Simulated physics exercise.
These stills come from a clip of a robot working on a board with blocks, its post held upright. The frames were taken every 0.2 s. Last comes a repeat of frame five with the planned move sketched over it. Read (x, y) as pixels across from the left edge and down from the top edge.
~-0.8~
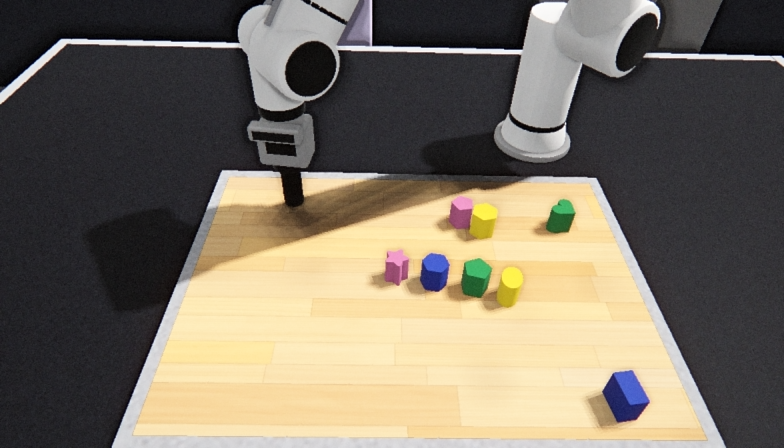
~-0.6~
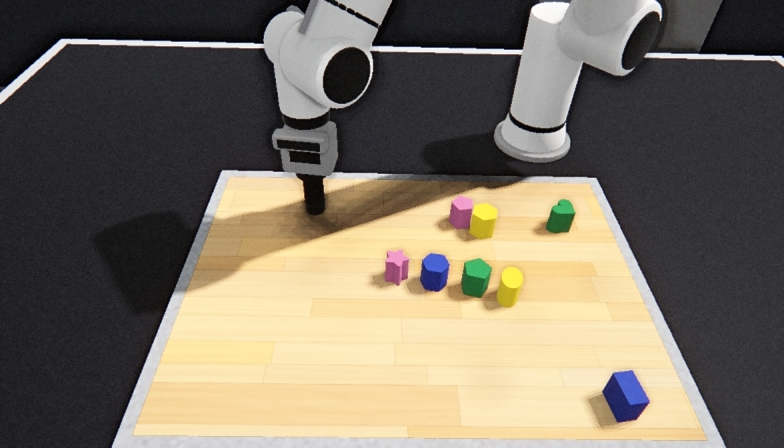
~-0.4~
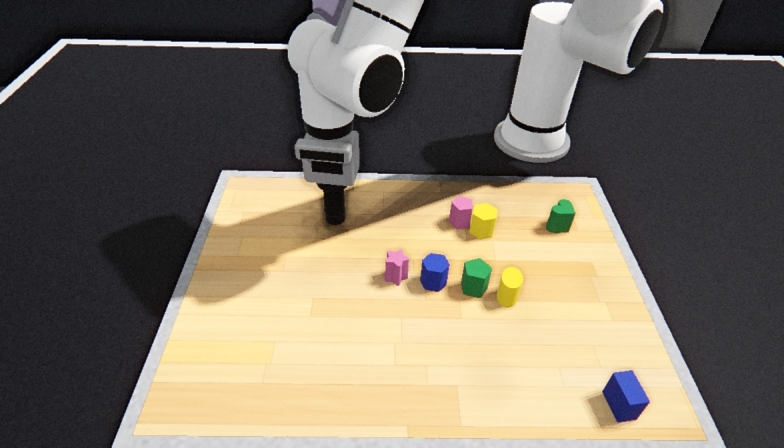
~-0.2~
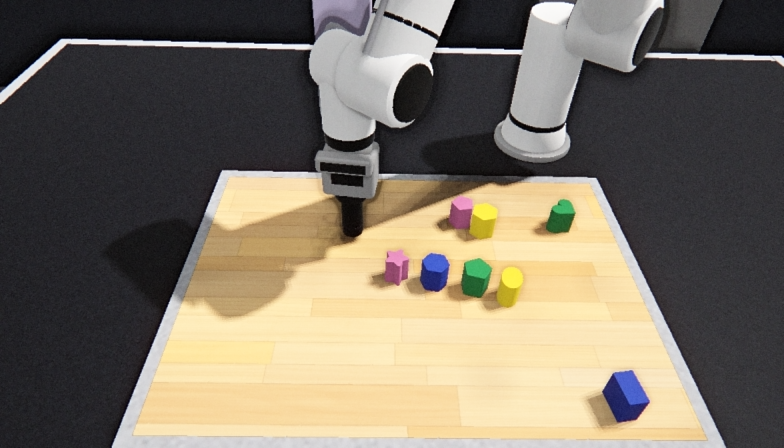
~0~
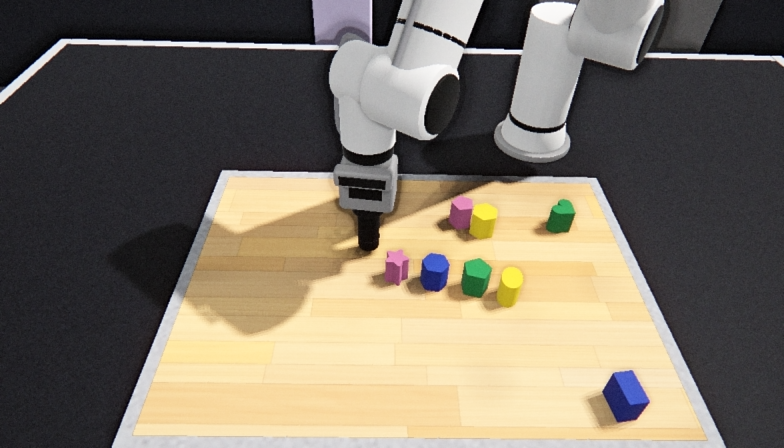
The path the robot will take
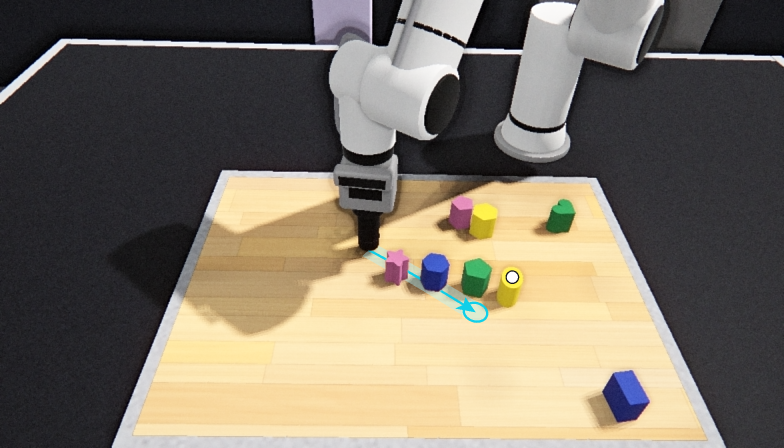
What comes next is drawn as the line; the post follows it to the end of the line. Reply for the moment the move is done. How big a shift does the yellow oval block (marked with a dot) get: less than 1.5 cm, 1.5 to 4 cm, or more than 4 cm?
It moves between 1.5 and 4 cm.
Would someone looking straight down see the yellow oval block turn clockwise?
My answer is yes.
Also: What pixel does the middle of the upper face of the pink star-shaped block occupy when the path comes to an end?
It ends at (407, 269).
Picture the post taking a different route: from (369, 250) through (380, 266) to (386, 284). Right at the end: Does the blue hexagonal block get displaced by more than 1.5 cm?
No.
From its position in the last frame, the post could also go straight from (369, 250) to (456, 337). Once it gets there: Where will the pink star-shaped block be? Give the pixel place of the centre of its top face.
Just about (477, 332).
Drawn move, straight from (369, 250) to (475, 312); the dot is on the yellow oval block.
On the path given first. One third of the way, post at (404, 264); pink star-shaped block at (403, 264), turned 20° clockwise.
Two thirds of the way, post at (439, 284); pink star-shaped block at (407, 269), turned 60° clockwise; blue hexagonal block at (466, 271), turned 40° anticlockwise; green five-sided block at (490, 268).
At the end, post at (477, 307); pink star-shaped block at (407, 269), turned 60° clockwise; blue hexagonal block at (501, 283), turned 105° anticlockwise; green five-sided block at (507, 264), turned 50° anticlockwise; yellow oval block at (526, 279), turned 45° clockwise.
